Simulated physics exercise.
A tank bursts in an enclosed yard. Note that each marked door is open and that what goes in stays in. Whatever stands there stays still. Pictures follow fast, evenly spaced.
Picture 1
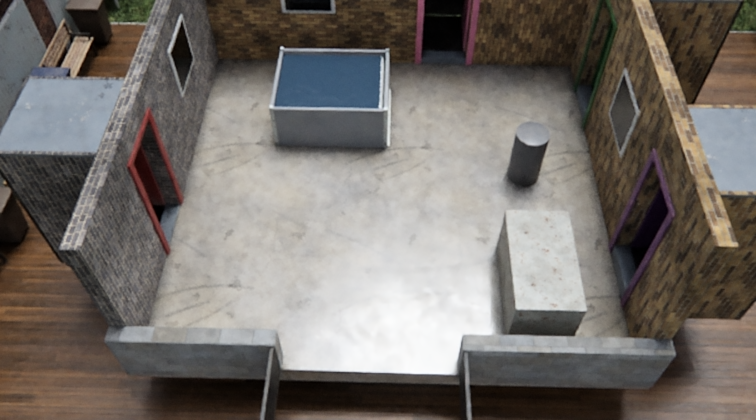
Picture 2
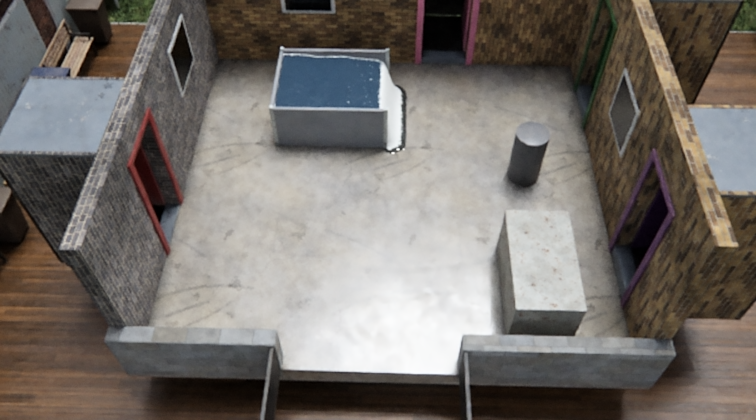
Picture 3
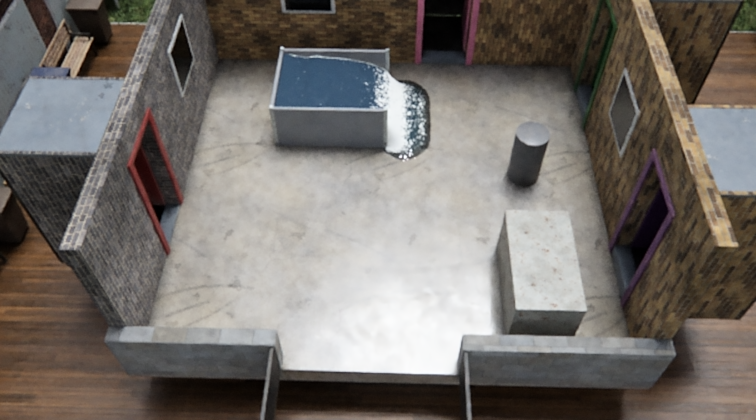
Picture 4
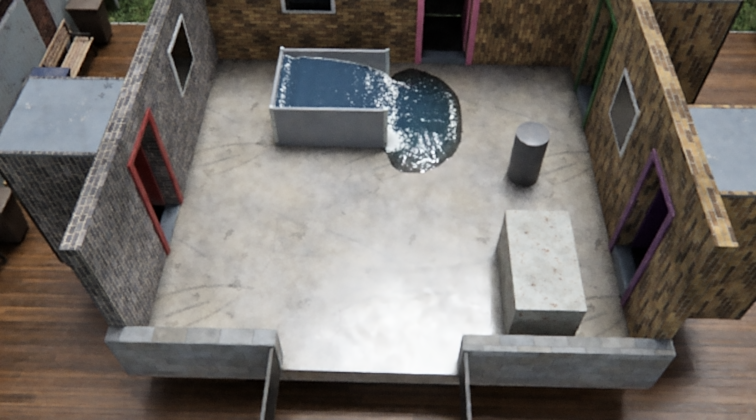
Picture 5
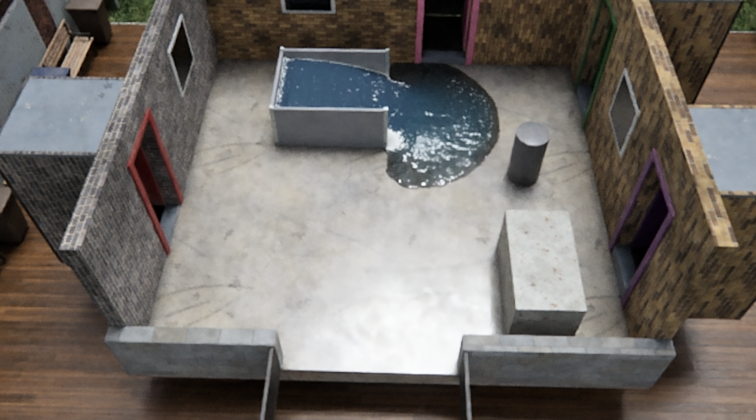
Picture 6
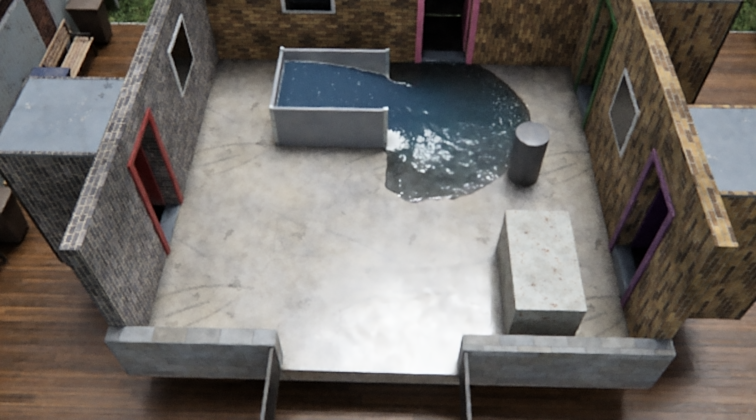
We see a walled yard with a rectangular tank of still water, a grey cylinder and a pale block; water then bursts from the tank's right side and spreads across the floor in a widening pool, reaching the cylinder.
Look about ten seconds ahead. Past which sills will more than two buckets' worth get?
Purple door: Not too much gets in there, red door: Not too much gets in there, green door: Too much gets in there, pink door: Not too much gets in there.
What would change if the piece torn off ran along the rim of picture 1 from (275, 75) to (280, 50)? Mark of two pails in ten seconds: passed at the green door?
Note - green door: Short of the mark.
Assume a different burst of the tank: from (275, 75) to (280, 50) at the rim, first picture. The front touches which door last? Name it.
It's the door marked purple.
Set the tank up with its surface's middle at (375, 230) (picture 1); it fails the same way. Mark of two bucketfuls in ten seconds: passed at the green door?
Green: Undershoots.
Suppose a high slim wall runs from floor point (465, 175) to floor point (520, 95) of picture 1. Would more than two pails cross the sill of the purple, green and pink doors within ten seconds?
After that: Purple stays shy of it; green tops the mark; pink tops the mark.
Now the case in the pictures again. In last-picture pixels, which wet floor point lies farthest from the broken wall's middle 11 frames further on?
Somewhere close to (619, 308).
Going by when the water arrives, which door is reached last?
That is the red-painted one.
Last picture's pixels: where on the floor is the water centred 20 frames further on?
I'd point to (497, 150).
A moment on, water covers 30 % of the floor; the purple door not reached, the red door not reached, the green door over two buckets in, the pink door wet at the sill, nothing in.
Next, water covers 35 % of the floor; the purple door wet at the sill, nothing in, the red door not reached, the green door far over two buckets in, the pink door under two buckets in.
Then, water covers 40 % of the floor; the purple door under two buckets in, the red door not reached, the green door far over two buckets in, the pink door under two buckets in.
Later, water covers 65 % of the floor; the purple door under two buckets in, the red door not reached, the green door far over two buckets in, the pink door under two buckets in.
In the end, water covers 85 % of the floor; the purple door under two buckets in, the red door wet at the sill, nothing in, the green door far over two buckets in, the pink door under two buckets in.
